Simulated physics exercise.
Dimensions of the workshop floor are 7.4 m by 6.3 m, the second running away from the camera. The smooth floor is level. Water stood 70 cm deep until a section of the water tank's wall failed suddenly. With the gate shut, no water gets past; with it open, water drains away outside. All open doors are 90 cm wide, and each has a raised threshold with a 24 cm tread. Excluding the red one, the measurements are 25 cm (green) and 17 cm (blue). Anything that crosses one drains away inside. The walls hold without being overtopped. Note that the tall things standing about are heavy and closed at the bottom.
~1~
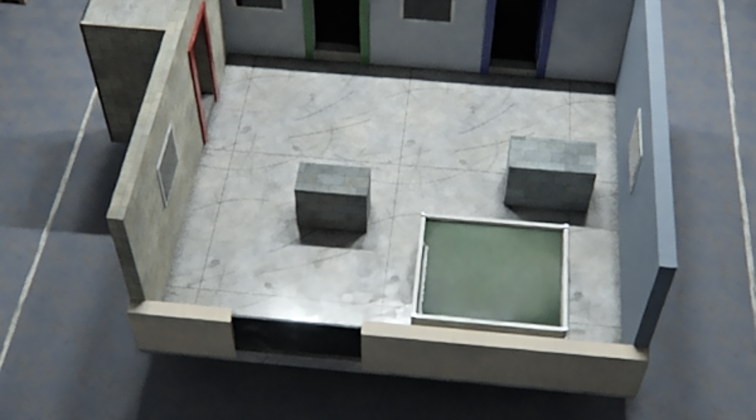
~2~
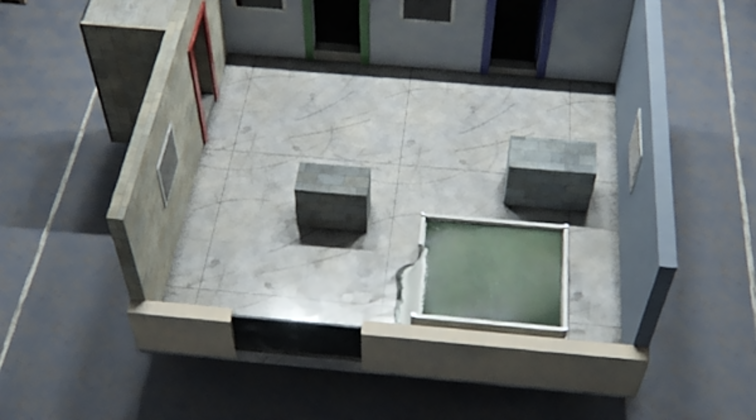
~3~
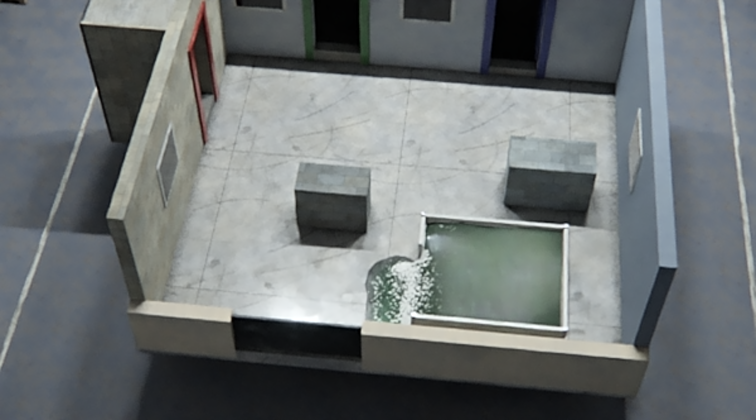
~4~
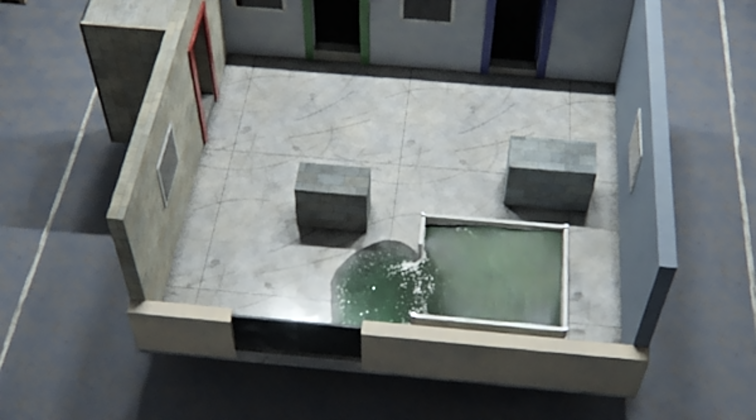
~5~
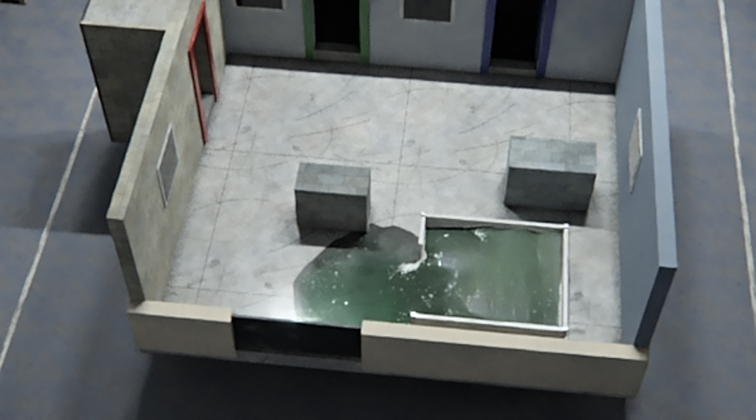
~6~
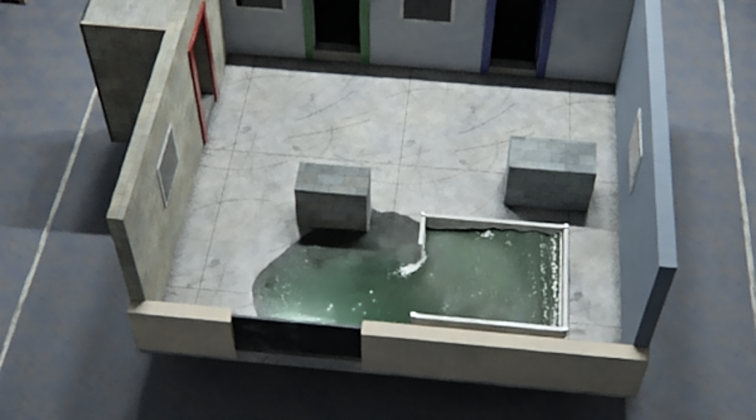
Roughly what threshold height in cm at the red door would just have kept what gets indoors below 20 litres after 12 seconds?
A threshold of about 8.5 cm.
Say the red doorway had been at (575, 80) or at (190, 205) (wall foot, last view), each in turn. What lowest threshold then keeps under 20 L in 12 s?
Around 8.5 and 20 cm respectively.
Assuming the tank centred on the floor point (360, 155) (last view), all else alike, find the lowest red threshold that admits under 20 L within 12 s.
Then roughly 31 cm.
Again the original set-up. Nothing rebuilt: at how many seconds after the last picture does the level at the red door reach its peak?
Roughly at 9.0 s.
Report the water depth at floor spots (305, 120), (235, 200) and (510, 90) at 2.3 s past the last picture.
Some 0, 20 and 0 cm.
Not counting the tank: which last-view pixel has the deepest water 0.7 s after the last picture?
Around pixel (155, 329).
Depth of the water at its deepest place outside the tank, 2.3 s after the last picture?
Around 38 centimetres.
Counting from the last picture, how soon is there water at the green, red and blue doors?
Arrival times - green 3.2 s, red 1.8 s, blue 4.5 s.
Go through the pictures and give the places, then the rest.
In the first frame, the water tank at (491, 273) is whole and still, 70 cm deep; the red door at (204, 81) is dry.
In the second frame, the gap is at (418, 298), the front 0.3 m out at (401, 273); the back of the water tank holds 70 cm.
In the third frame, the front is at (371, 304), 0.7 m from the gap at (418, 299); 1.1 m2 of floor is wet, 70 cm left at the back.
In the fourth frame, water pours out at (418, 300) and has run 1.3 m, to (336, 289); about 10 cm deep outside, 70 cm at the back.
In the fifth frame, the gap is at (418, 300), the front 1.9 m out at (299, 292); the back of the water tank holds 67 cm.
In the sixth frame, the front is at (258, 294), 2.6 m from the gap at (418, 299); 5.3 m2 of floor is wet, 60 cm left at the back; 3.3 m in a straight line remain to the red door at (204, 81).
Then, 0.7 s after the last picture water covers 25 % of the floor, deepest (47 cm) near (155, 329); it has not reached the red door.
Then, 2.3 s after the last picture water covers 35 % of the floor, deepest (38 cm) near (158, 320); 7 cm at the red door, 0 litres in over its 23 cm threshold.
Then, 11.3 s after the last picture water covers 100 % of the floor, deepest (14 cm) near (567, 92); 9 cm at the red door, 0 litres in over its 23 cm threshold.
At the red door as built, the water peaked near 12 cm, 9.1 s after the last picture.
Run again over the same 12 s with other heights there, 33 litres in over 7 cm, 11 litres over 9.5 cm. The limit of 20 litres is kept from about 8.5 cm up.
